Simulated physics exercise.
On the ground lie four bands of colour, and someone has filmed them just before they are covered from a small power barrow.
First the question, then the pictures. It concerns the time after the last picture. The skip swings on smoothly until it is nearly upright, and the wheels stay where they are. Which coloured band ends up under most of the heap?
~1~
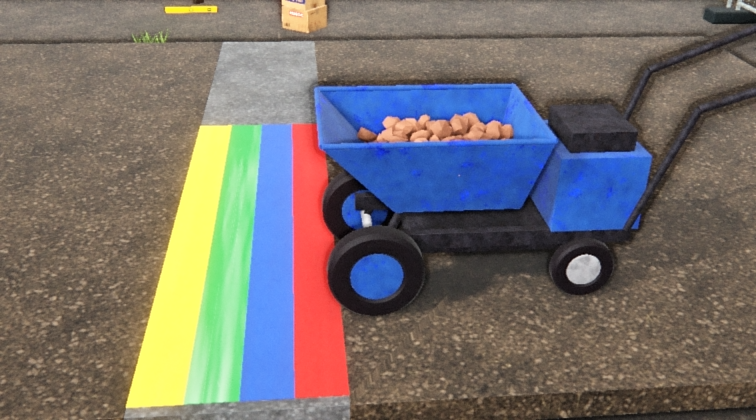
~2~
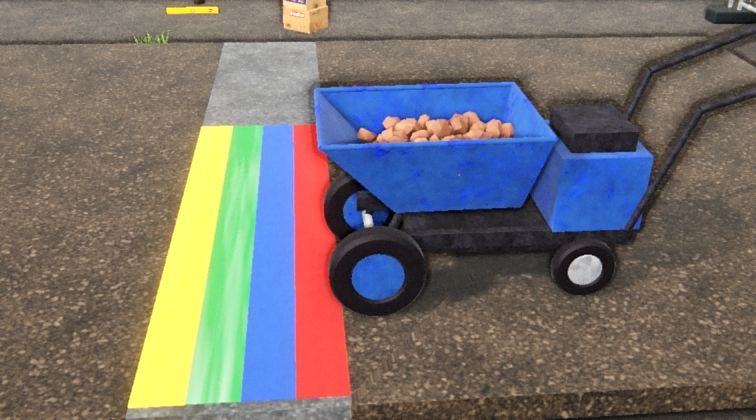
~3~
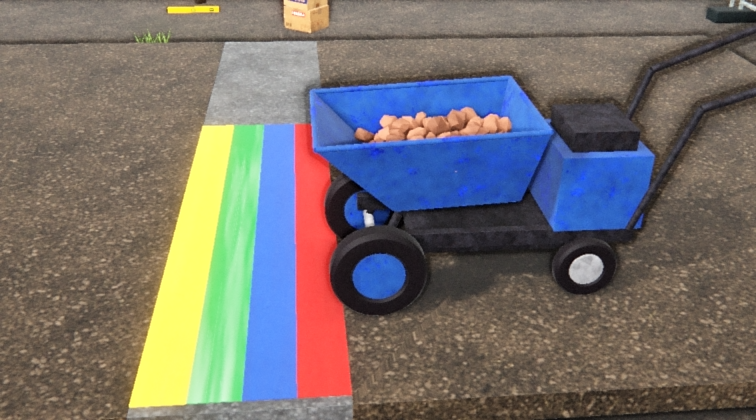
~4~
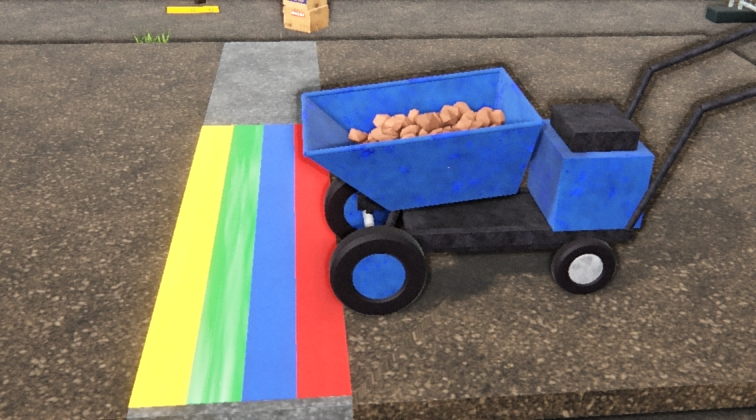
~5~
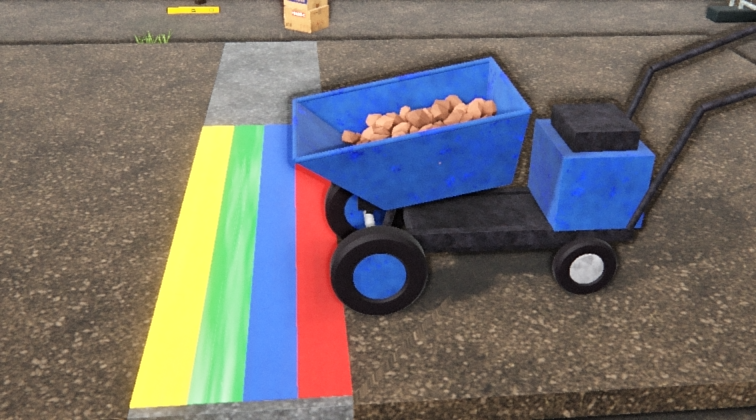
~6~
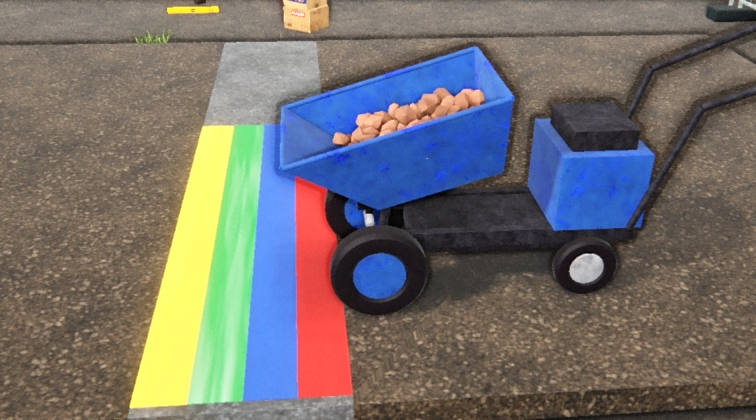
The yellow one.
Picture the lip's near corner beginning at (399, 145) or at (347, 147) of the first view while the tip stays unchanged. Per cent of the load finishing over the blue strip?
The first gives close to 40 per cent and the second 0 per cent.
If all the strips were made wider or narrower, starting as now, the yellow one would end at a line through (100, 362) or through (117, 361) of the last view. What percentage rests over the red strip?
The first one comes out at 0 percent, while the second comes out at 0 percent.
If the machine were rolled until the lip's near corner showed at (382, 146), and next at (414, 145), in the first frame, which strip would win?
First attempt: The green strip. Second attempt: The blue strip.
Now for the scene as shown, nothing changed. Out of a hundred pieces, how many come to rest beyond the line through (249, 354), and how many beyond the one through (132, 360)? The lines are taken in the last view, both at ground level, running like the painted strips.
First 90 in a hundred, second 30 in a hundred.
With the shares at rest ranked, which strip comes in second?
Number two is green.
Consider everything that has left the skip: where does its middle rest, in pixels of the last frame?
Somewhere around (180, 277) in the last picture.
Shortly afterwards, skip tipped steeply; the whole lot in the skip.
Next, skip tipped right over; the bulk in the skip; a little over the green strip; a little over the yellow strip.
Some moments later, skip tipped right over; a little in the skip; near a quarter over the green strip; near a third over the yellow strip; near a quarter off the paint.
In the end, skip tipped right over; a little in the skip; none at all over the red strip; only a few over the blue strip; near a quarter over the green strip; near a third over the yellow strip; near a third off the paint.
